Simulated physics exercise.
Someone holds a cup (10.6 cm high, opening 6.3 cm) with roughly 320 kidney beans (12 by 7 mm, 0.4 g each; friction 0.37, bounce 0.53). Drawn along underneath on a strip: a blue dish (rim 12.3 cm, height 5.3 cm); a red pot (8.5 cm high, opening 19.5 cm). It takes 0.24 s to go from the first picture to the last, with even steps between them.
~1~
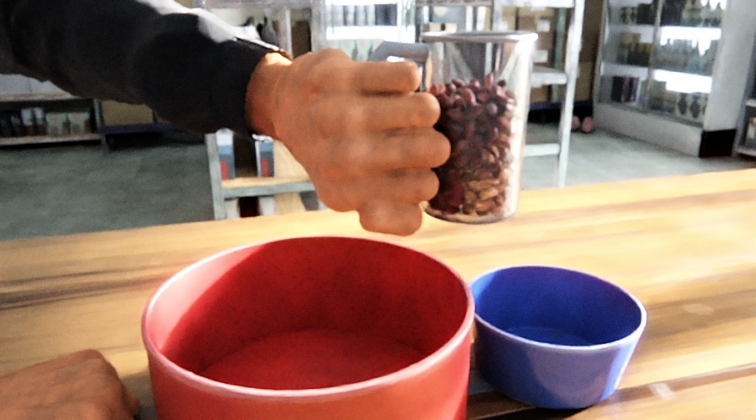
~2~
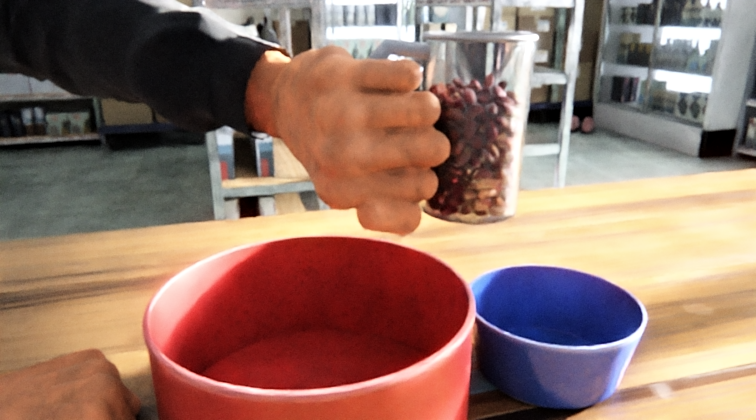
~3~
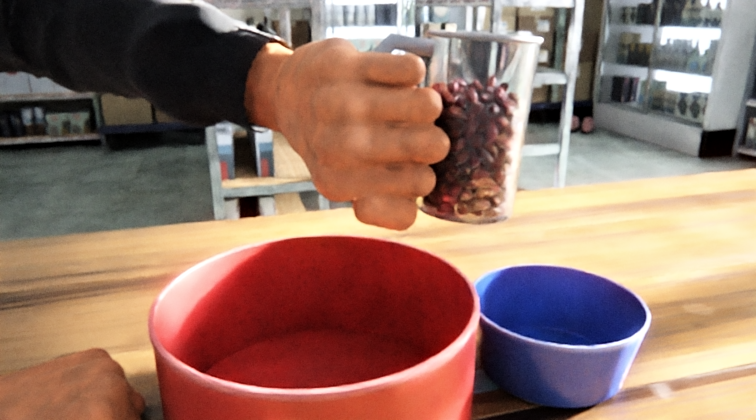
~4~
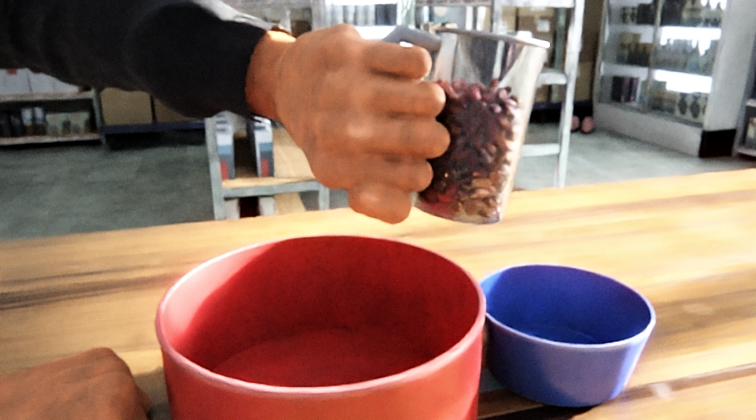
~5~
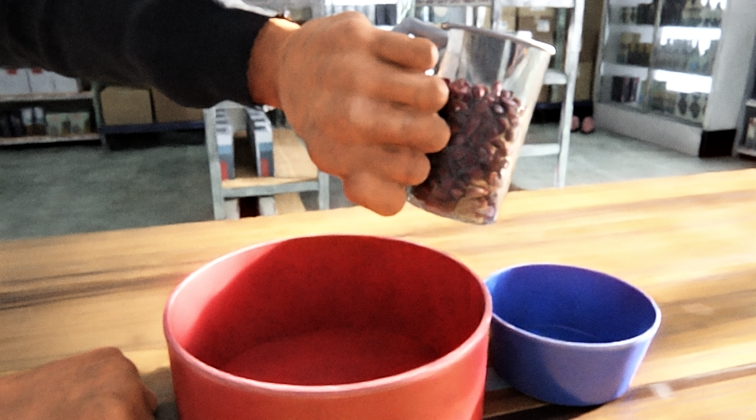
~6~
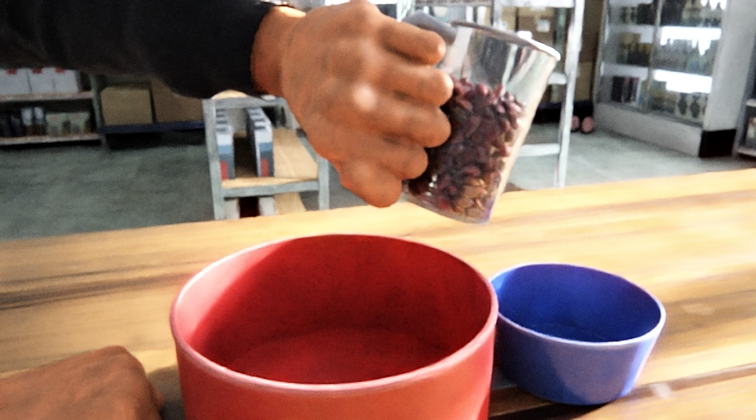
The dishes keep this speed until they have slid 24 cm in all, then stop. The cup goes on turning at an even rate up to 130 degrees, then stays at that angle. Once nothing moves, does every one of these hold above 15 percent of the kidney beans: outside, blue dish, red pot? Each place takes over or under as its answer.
Outside - under; blue dish - under; red pot - over.
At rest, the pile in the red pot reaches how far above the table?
Roughly 3.0 cm.
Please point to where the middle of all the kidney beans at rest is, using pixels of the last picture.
(679, 333).
Then, 0.94 s after the last picture, tilt 120 degrees; red pot 15 %, cup 80 %, in the air 5 %; middle of all pieces on or above the table near (484, 168).
Then, 1.72 s after the last picture, tilt 130 degrees; red pot 100 %; middle of all pieces on or above the table near (583, 348).
Then, 2.43 s after the last picture, tilt 130 degrees; red pot 100 %; middle of all pieces on or above the table near (648, 336).
Then, 3.12 s after the last picture, tilt 130 degrees; red pot 100 %; middle of all pieces on or above the table near (673, 332).
In the end, outside 0 %, red pot 100 %, cup 0 %, blue dish 0 %.
